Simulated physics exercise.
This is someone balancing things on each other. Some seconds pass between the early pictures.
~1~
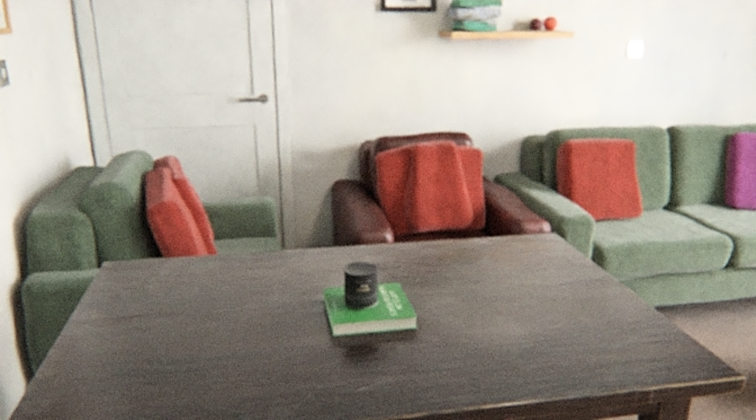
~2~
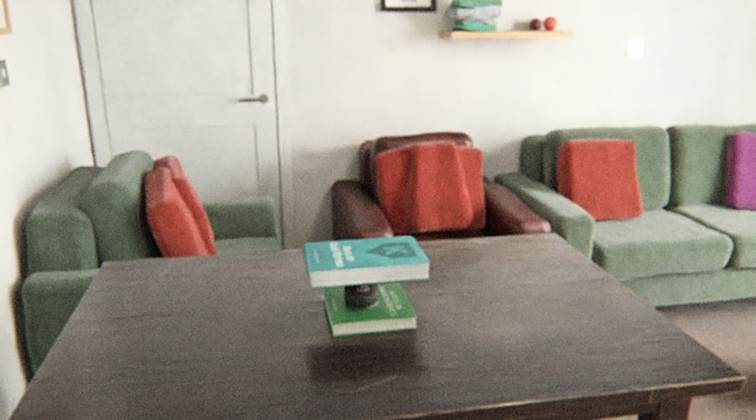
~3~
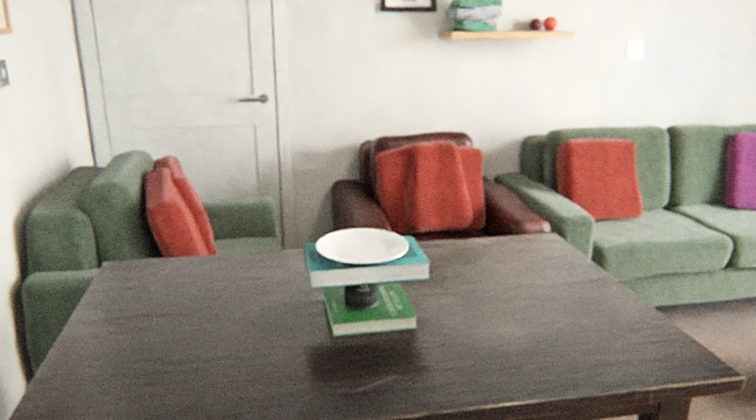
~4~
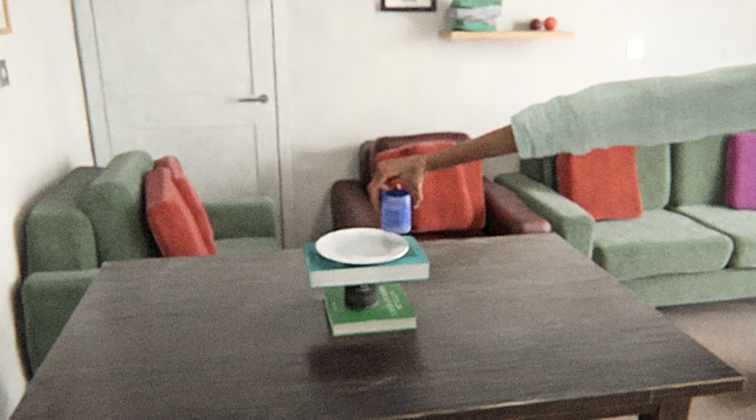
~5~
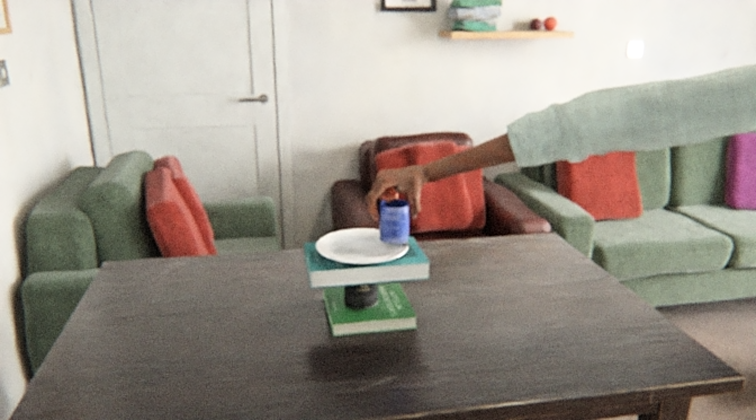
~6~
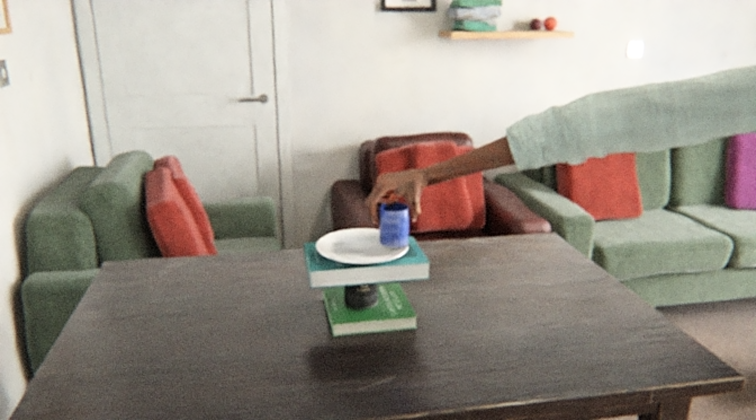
A hand lowered a blue cup onto the right side of a white plate and kept hold of it, after a teal book and then the plate had appeared above a small black object on a green book.
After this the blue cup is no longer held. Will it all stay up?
In the end the pile stays up.
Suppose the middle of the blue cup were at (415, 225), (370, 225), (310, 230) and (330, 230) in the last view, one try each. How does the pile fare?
First, it loses its balance; second, it stays up; third, it loses its balance; fourth, it stays up.
Then, 0.20 s past the last view, nothing moves.
Then, 1.10 s past the last view, blue cup resting near (395, 225).
Finally, all 5 still in place. Final places as the last picture's camera would see them, blue cup near (395, 225). The pile holds.
